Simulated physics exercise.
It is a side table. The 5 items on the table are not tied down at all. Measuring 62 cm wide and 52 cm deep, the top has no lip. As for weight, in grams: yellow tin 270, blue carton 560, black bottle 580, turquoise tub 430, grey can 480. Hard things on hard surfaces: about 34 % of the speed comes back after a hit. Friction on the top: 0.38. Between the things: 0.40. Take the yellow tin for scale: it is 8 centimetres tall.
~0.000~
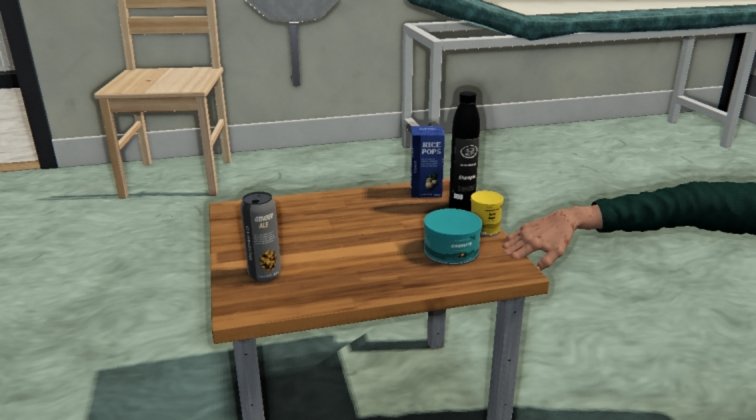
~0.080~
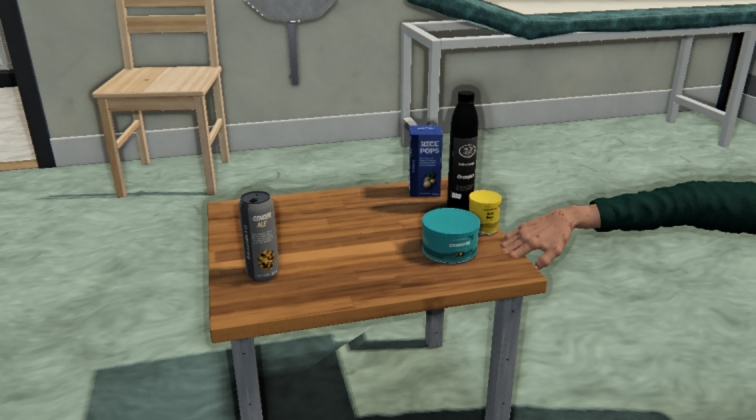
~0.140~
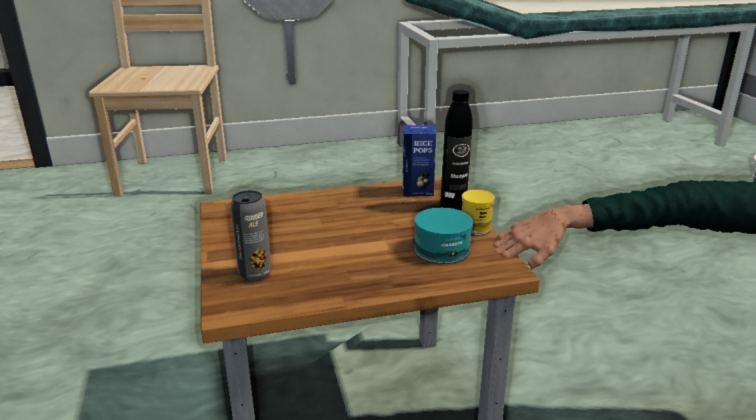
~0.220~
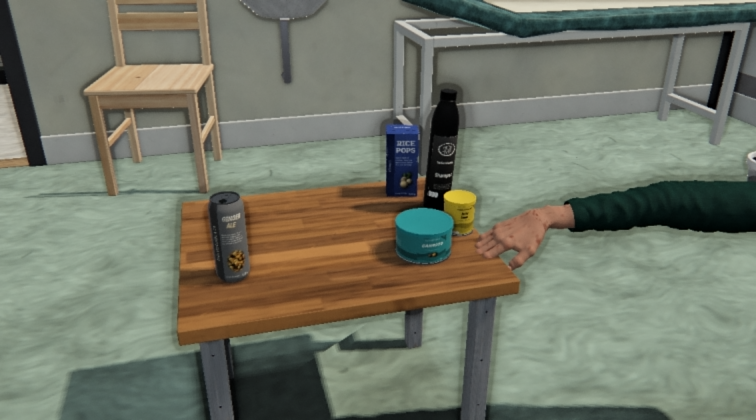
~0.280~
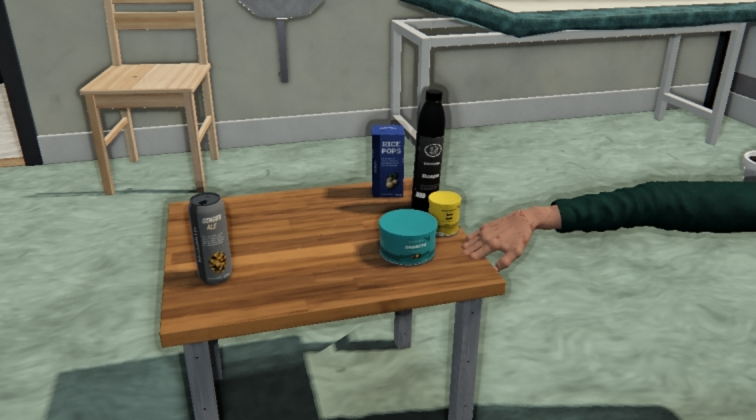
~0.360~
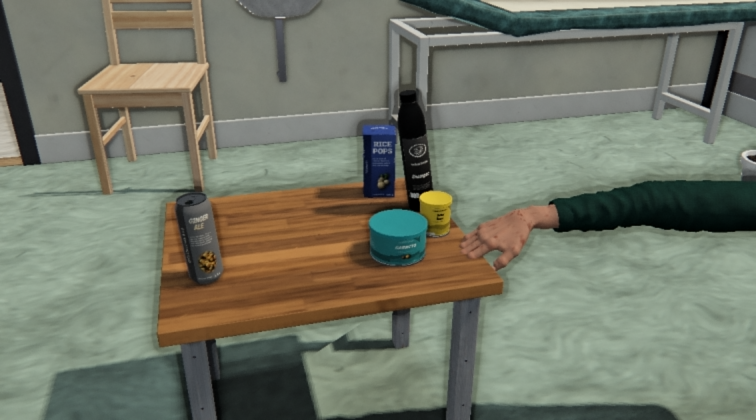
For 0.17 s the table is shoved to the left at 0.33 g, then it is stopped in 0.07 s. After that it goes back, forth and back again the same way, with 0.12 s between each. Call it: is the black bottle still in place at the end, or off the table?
It is still in place.
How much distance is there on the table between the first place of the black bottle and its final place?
Net shift near 20 cm.
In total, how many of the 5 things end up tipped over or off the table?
So, 2 in all.
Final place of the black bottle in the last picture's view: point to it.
Around (381, 199).
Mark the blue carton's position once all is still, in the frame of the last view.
Its middle settles close to pixel (415, 158).
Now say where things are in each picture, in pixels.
In the first frame, black bottle (465, 153); yellow tin (486, 214).
In the second frame, turquoise tub (450, 236); grey can (259, 237).
In the third frame, table 1 cm from its start; yellow tin (477, 213); blue carton (419, 161).
In the fourth frame, table 4 cm from its start; black bottle (442, 151) 4° off upright; turquoise tub (424, 236).
In the fifth frame, table 6 cm from its start; black bottle (429, 151); yellow tin (444, 214).
In the sixth frame, table 7 cm from its start; black bottle (415, 151) 9° off upright; turquoise tub (398, 238) moved 2 cm.
After 0.56 s, table 3 cm from its start; black bottle 48° off upright near (389, 165); turquoise tub moved 2 cm; blue carton moved 2 cm.
After 0.76 s, black bottle on its side near (378, 198); grey can 16° off upright.
After 1.06 s, table 7 cm from its start; black bottle on its side near (344, 204); grey can on its side; turquoise tub moved 2 cm.
After 1.36 s, black bottle on its side near (374, 200); grey can on its side.
In the end (2.0 s), toppled on the table, black bottle and grey can; the other 3 under 5 cm from the start. In the last view, black bottle near (381, 199).
